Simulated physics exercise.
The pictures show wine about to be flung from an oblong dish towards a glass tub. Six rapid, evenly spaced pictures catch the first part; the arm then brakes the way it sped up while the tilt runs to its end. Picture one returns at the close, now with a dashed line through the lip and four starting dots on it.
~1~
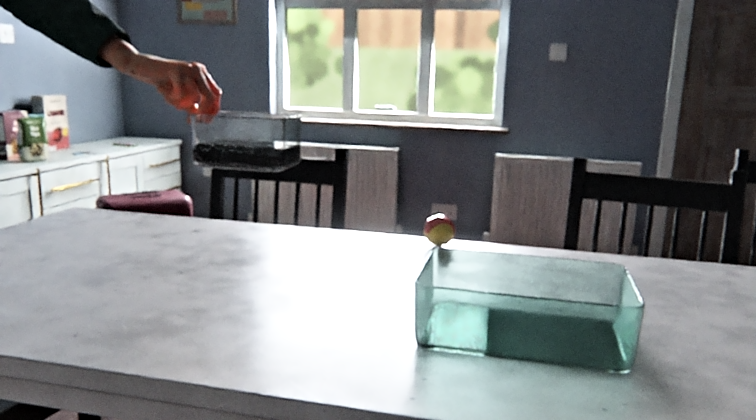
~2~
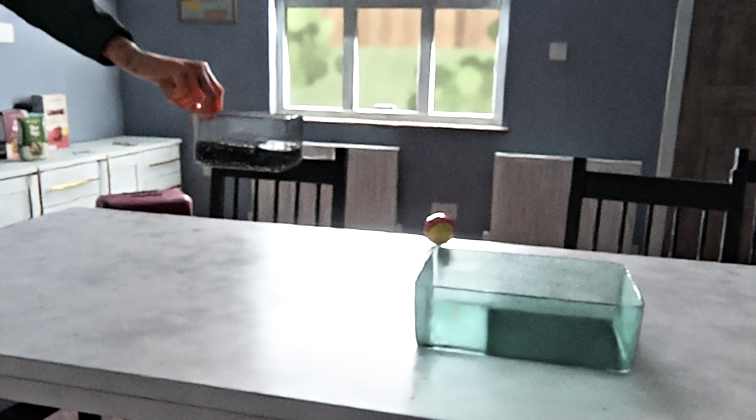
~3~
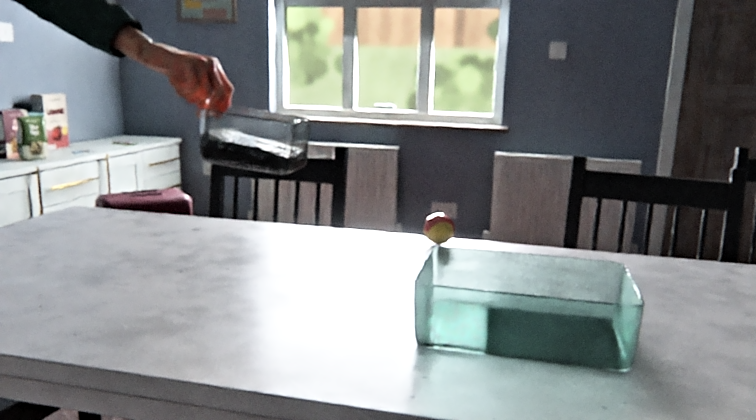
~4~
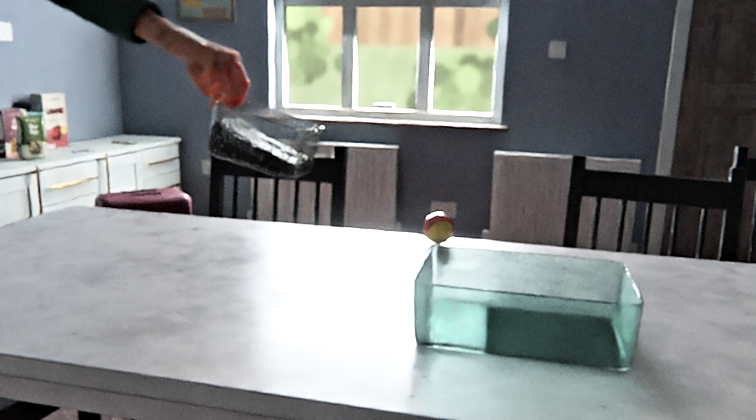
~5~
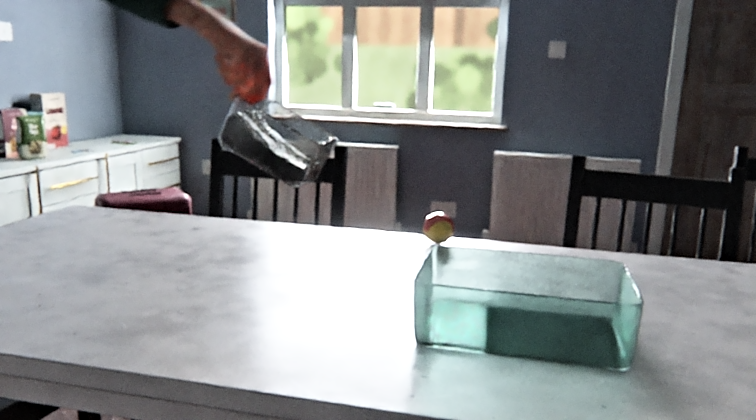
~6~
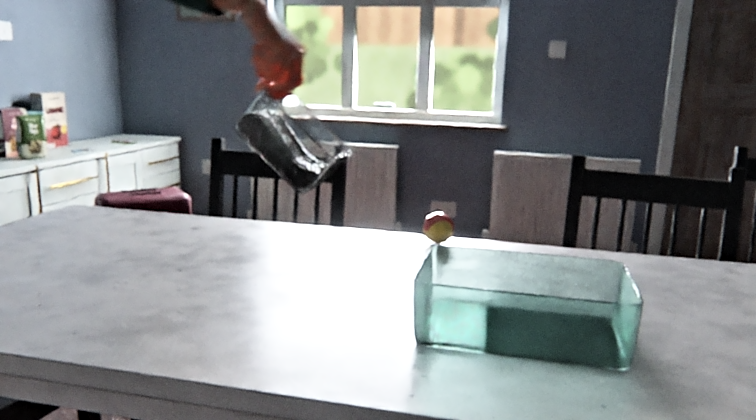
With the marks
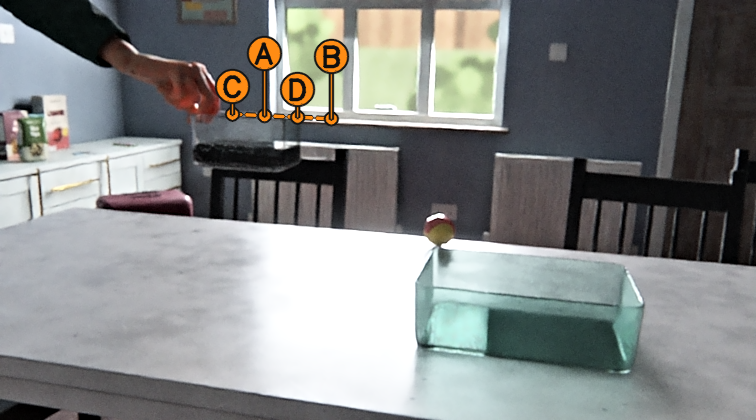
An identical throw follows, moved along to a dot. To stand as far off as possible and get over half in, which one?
Spot A.
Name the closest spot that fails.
C it is.
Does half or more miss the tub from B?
No, not at all.
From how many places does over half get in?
Three of the four.
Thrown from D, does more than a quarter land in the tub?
Yes, it does.
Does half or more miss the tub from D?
No.
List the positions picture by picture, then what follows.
Upright, lip at (291, 116); tub from (414, 344) to (633, 371); nothing has left yet, in the first picture.
Upright, lip at (293, 116); nothing has left yet, in the second picture.
Tipped about 5°, lip at (301, 120); nothing has left yet, in the third picture.
Tipped about 14°, lip at (313, 128); nothing has left yet, in the fourth picture.
Tipped about 27°, lip at (328, 140); nothing has left yet, in the fifth picture.
Tipped about 42°, lip at (343, 155); nothing has left yet, in the sixth picture.
In orange, A at (264, 115); B at (331, 118); C at (232, 114); D at (297, 117).
With A, about 66 % lands in the tub, 25 % falls short and 9 % goes beside or beyond.
With B, about 80 % lands in the tub, 3 % falls short and 17 % goes beside or beyond.
With C, about 20 % lands in the tub, 74 % falls short and 6 % goes beside or beyond.
With D, about 84 % lands in the tub, 4 % falls short and 12 % goes beside or beyond.
